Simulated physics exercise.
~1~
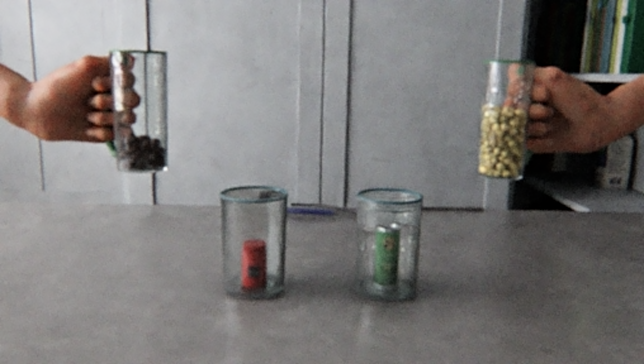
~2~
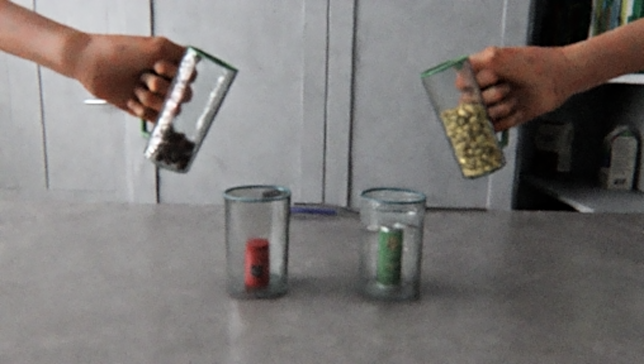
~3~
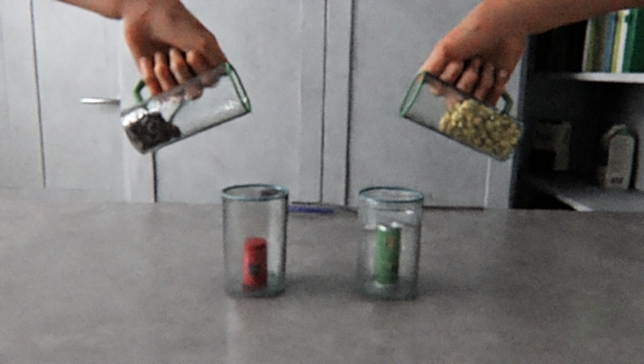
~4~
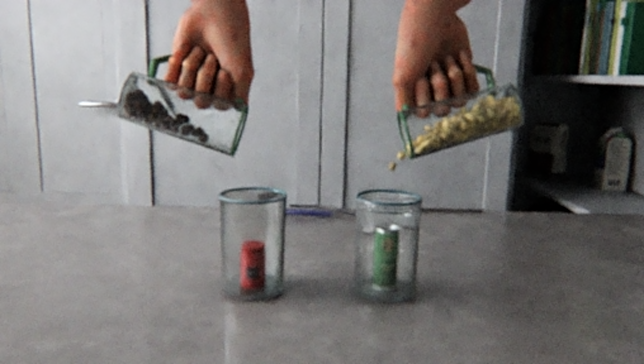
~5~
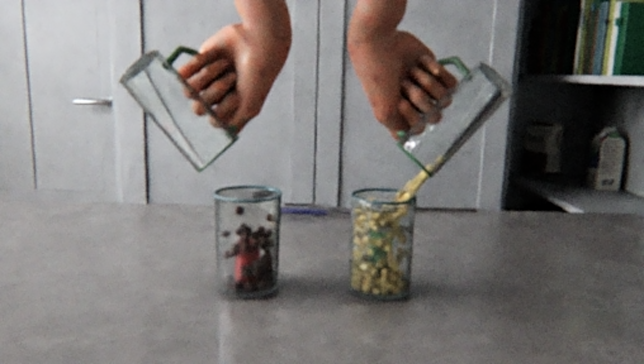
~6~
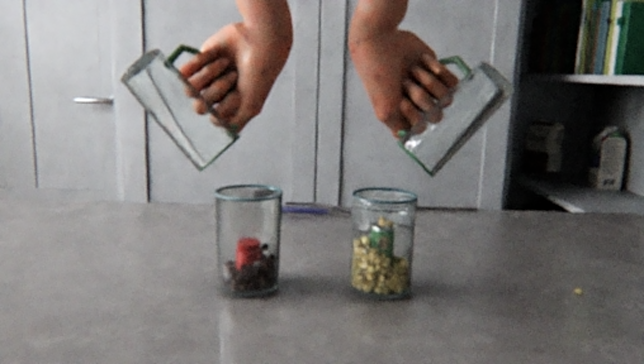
Two hands tipped clear cups over two glasses, pouring dark pieces around a small red object on the left and yellowish-green pieces around a green one on the right; both objects still showed above the piles, and one stray piece lay on the counter.
